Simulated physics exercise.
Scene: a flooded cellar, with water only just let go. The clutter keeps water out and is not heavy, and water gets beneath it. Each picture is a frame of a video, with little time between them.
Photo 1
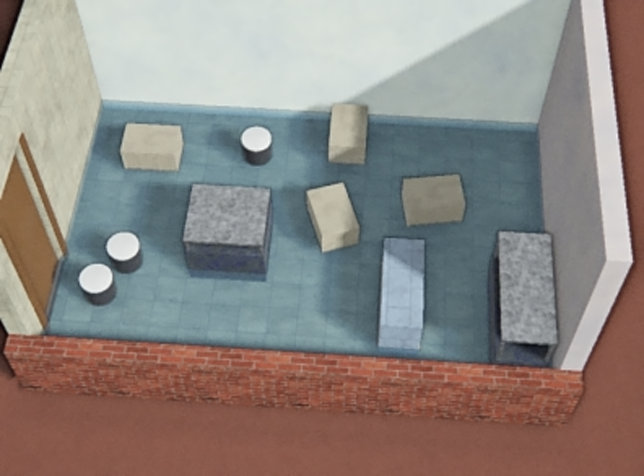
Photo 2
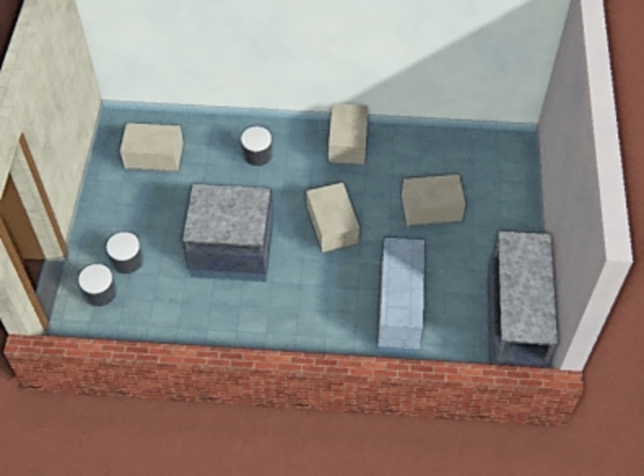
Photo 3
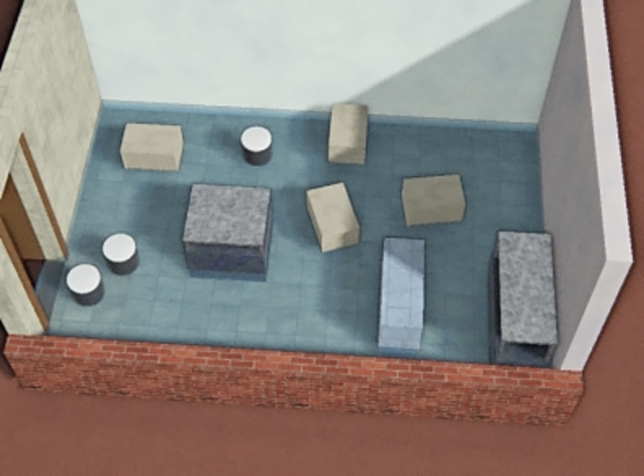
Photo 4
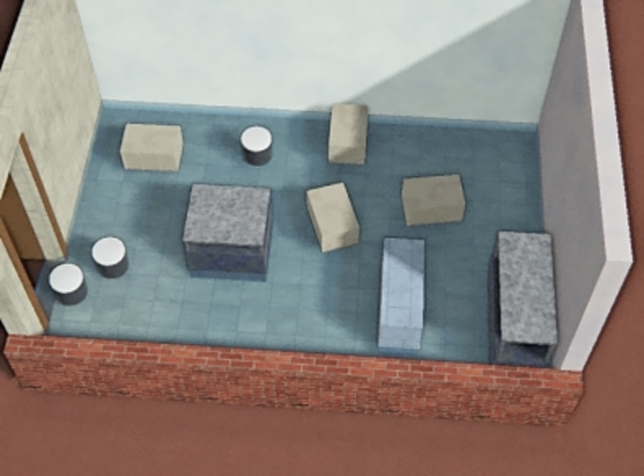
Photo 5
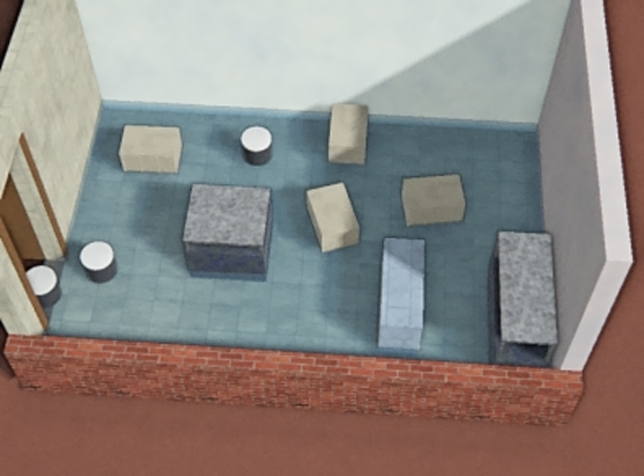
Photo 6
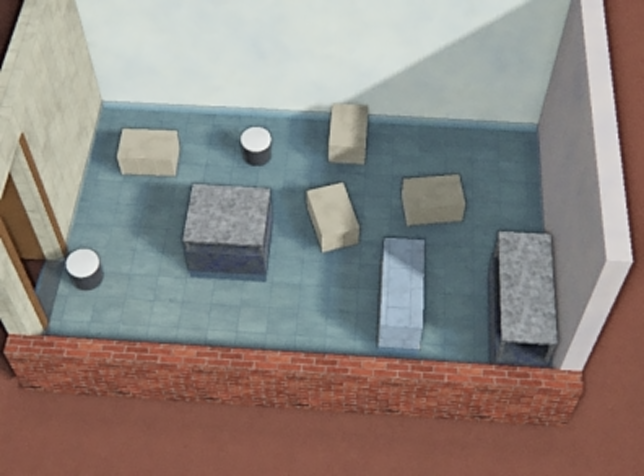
Blue-floored room of boxes and pails, its left door opening, then two pails drifting left, one disappearing at the doorway.
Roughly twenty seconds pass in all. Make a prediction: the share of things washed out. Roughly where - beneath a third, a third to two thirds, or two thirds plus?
The likely share is a third through two thirds.
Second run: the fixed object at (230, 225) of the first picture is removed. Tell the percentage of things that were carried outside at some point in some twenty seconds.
By my count it is 40 per cent.
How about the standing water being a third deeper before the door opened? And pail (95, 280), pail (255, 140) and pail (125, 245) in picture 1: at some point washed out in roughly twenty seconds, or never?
One after the other: Yes, carried outside, out.
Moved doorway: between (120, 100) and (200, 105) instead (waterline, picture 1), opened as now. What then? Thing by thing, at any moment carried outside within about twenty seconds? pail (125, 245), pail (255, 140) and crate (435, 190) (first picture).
One after the other: Out, carried outside, left behind.
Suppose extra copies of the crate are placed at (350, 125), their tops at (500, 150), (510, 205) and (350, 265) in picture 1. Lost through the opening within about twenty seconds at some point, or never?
In turn: Stays, kept in, still in.
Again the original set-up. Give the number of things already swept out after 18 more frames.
That makes 2.
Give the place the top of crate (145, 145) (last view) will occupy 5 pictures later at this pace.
It should be around (127, 164).
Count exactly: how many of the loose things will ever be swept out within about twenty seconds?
So, 4 of them.
A moment on, 2 of 7 are out; 5 afloat.
Next, 2 of 7 are out; 5 afloat.
Later, 3 of 7 are out; 4 afloat.
In the end, 4 of 7 are out; 3 afloat.
